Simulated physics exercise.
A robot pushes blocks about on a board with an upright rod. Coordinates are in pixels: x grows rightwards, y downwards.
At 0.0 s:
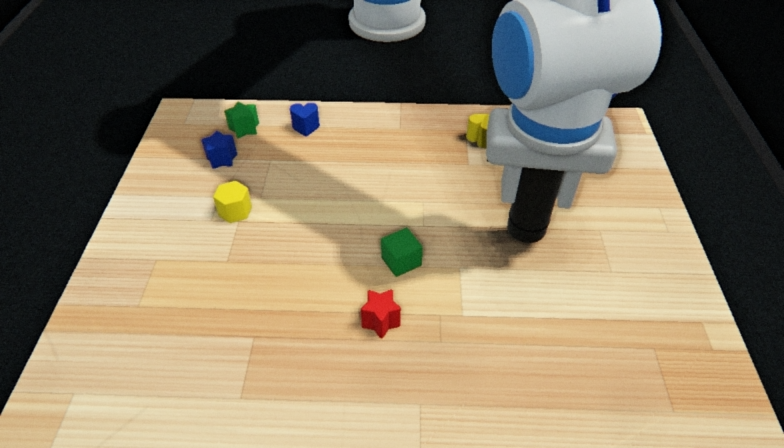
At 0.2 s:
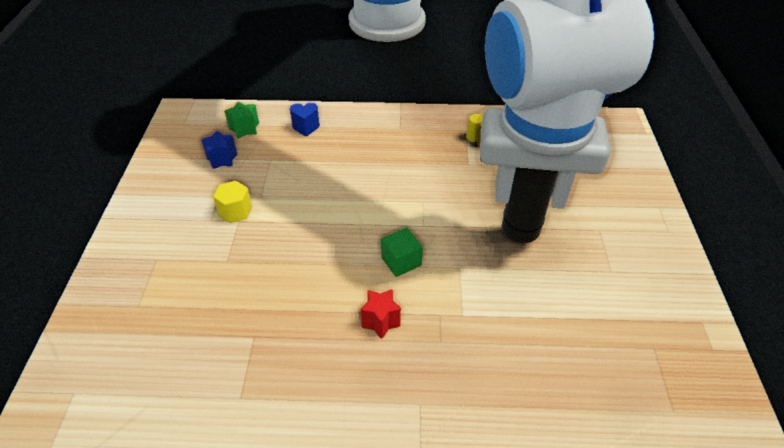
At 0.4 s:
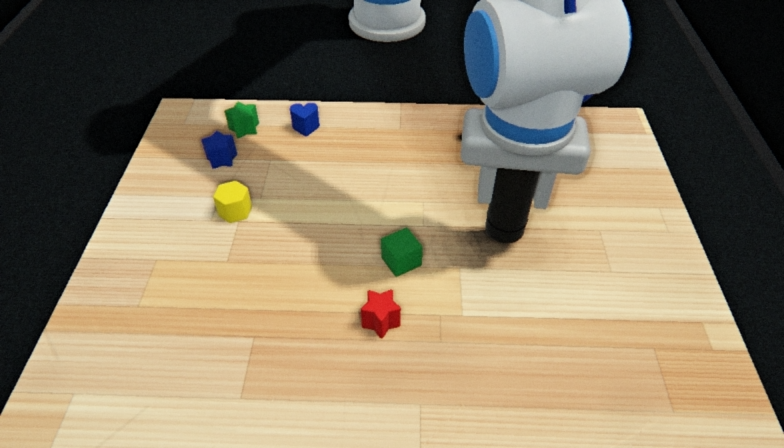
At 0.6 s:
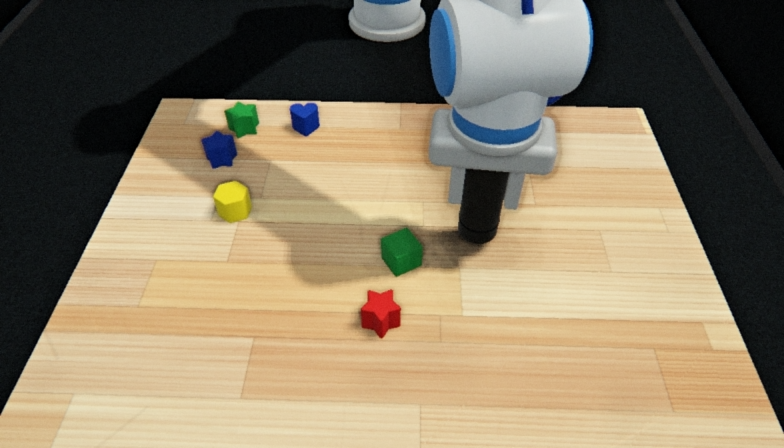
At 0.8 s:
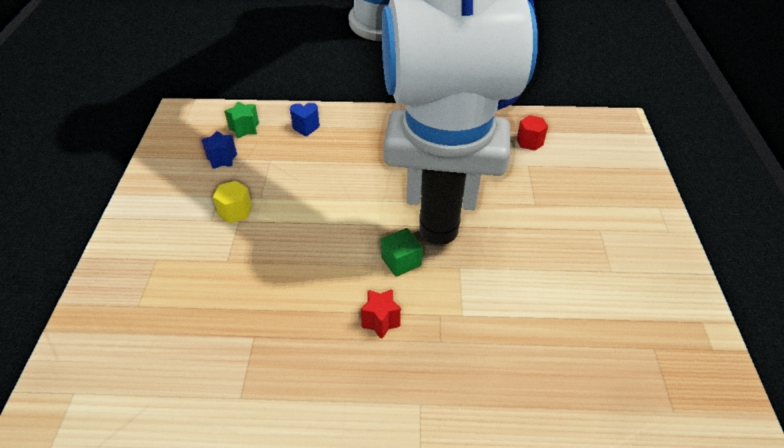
On a light wooden board scattered with small coloured blocks, a robot arm slid its upright black rod steadily left until it was right beside the green block, while the blocks stayed still.
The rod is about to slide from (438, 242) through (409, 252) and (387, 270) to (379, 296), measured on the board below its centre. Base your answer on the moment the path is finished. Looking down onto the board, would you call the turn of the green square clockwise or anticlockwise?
Direction: Clockwise.
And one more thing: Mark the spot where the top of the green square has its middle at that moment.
I'd expect the centre of its top face to be at (341, 285).
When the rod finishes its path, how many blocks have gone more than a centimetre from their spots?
I'd put the number at one.
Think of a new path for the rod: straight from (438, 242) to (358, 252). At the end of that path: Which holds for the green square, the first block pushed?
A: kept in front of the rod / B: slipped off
B - slipped off.
On the path given first. Halfway along, rod (395, 249); green square (368, 260), turned 20° anticlockwise.
At the end, rod (379, 286); red star (380, 308); green square (341, 285), turned 20° clockwise.
